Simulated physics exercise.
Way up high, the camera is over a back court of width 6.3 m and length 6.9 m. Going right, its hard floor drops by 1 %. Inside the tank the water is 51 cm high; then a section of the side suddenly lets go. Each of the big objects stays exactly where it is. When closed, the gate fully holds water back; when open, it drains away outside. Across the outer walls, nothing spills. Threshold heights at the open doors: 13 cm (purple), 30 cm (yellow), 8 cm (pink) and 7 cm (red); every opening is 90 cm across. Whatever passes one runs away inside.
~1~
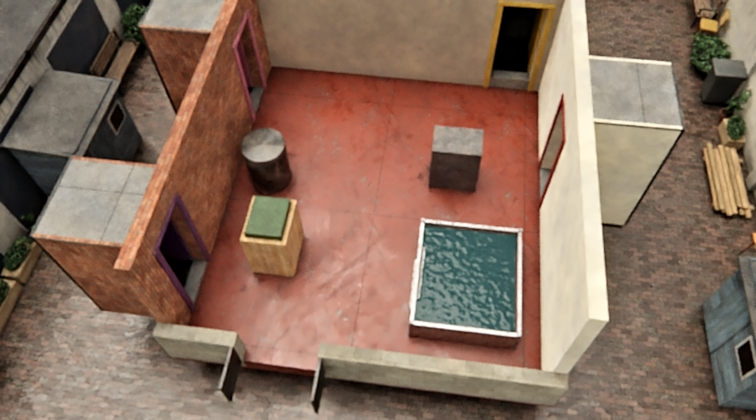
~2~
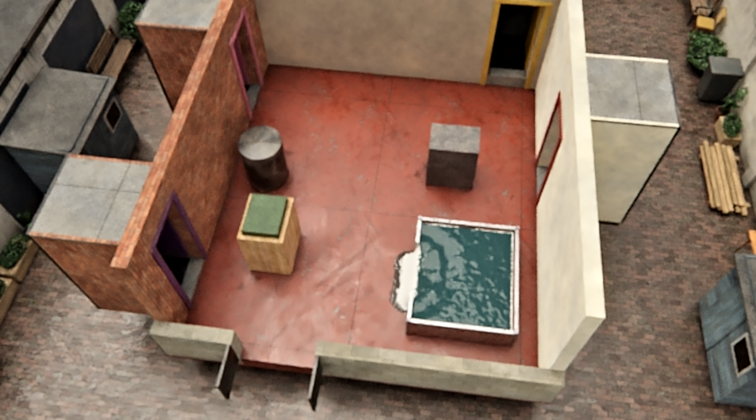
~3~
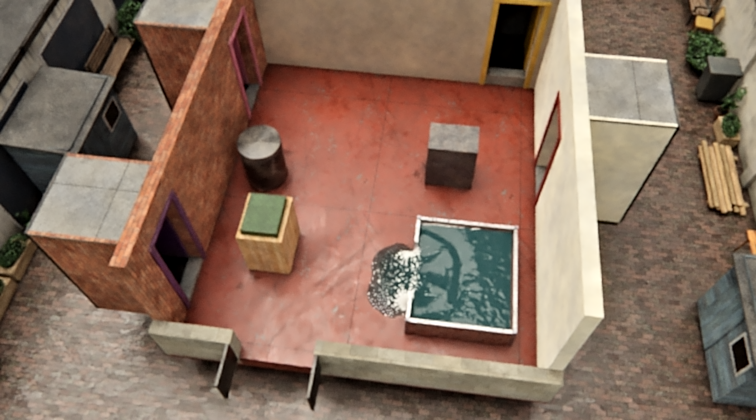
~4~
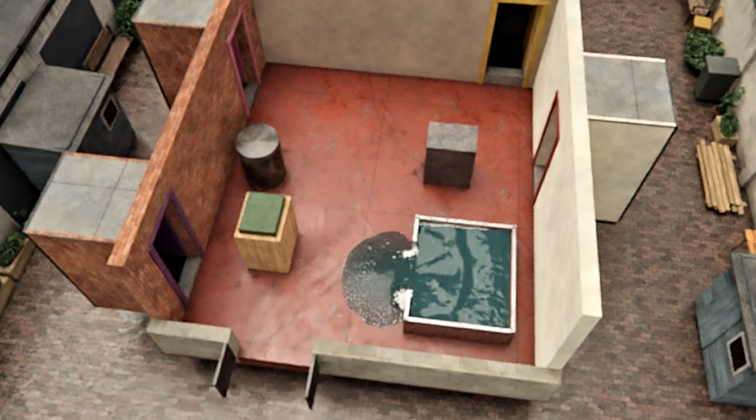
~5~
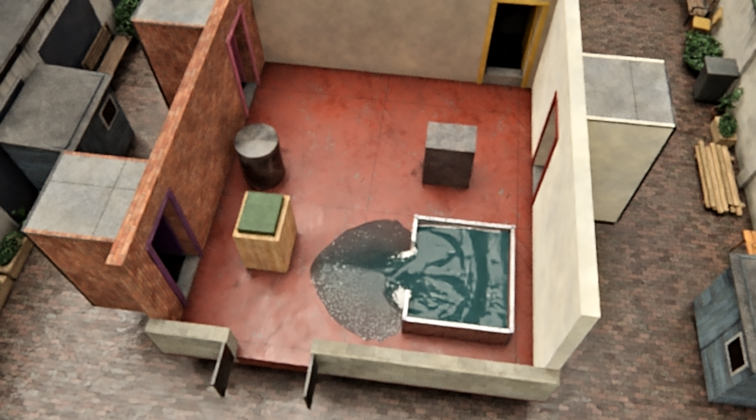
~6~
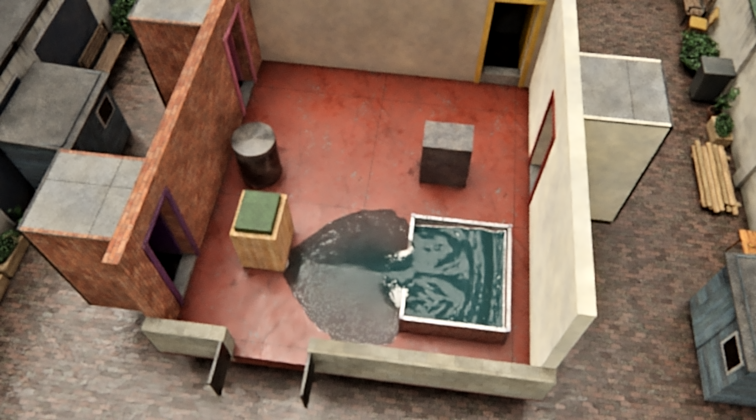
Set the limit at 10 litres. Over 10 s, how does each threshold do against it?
My prediction: The purple door is going to hold within the limit. The yellow door is going to hold within the limit. The pink door is going to hold within the limit. The red door is going to hold within the limit.
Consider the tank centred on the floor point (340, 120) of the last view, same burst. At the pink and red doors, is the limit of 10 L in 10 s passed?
Pink gets more than that, red gets no more than that.
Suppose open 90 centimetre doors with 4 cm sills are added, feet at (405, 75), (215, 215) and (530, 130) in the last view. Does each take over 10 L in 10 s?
In sequence the answers are less than that, more than that and less than that.
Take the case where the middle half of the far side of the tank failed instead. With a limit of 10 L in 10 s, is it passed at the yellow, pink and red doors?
Then yellow would come out on the low side, pink on the low side and red on the high side.
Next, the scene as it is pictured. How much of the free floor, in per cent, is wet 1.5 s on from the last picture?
Around 30 per cent.
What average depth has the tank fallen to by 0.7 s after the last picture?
About 35 cm.
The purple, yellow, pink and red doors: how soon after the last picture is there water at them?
Arrival: Purple 0.7 s, yellow 6.5 s, pink 2.6 s, red not in the 10 s.
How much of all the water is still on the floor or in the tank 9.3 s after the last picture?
That would be close to 80 per cent.
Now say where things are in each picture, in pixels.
In the first picture, the tank at (468, 277) is whole and still, 51 cm deep.
In the second picture, water pours out at (415, 277) and has run 0.6 m, to (400, 307); typically 8 cm deep outside, 51 cm at the tank's back.
In the third picture, the front is at (373, 297), 0.8 m from the gap at (414, 277); 0.8 m2 of floor is under water; 51 cm left at the back of the tank.
In the fourth picture, the front is at (347, 287), 1.2 m from the gap at (413, 276); 1.6 m2 of floor is under water; 51 cm left at the back of the tank.
In the fifth picture, water pours out at (411, 276) and has run 1.8 m, to (316, 274); typically 5 cm deep outside, 50 cm at the tank's back.
In the sixth picture, the front is at (291, 256), 2.3 m from the gap at (408, 275); 3.7 m2 of floor is under water; 44 cm left at the back of the tank.
Then, 0.7 s after the last picture water covers 20 % of the floor and is deepest (26 cm) near (396, 278); purple door not reached, yellow door not reached, pink door not reached, red door not reached.
Then, 1.5 s after the last picture water covers 30 % of the floor and is deepest (33 cm) near (173, 333); purple door 9 cm at the sill, 0 L in, yellow door not reached, pink door not reached, red door not reached.
Then, 2.8 s after the last picture water covers 45 % of the floor and is deepest (17 cm) near (183, 335); purple door 11 cm at the sill, 1 L in, yellow door not reached, pink door 3 cm at the sill, 0 L in, red door not reached.
Then, 5.3 s after the last picture water covers 60 % of the floor and is deepest (10 cm) near (173, 333); purple door 7 cm at the sill, 2 L in, yellow door not reached, pink door 4 cm at the sill, 0 L in, red door not reached.
Then, 9.3 s after the last picture water covers 80 % of the floor and is deepest (9 cm) near (522, 94); purple door 4 cm at the sill, 2 L in, yellow door 5 cm at the sill, 0 L in, pink door 4 cm at the sill, 0 L in, red door not reached.
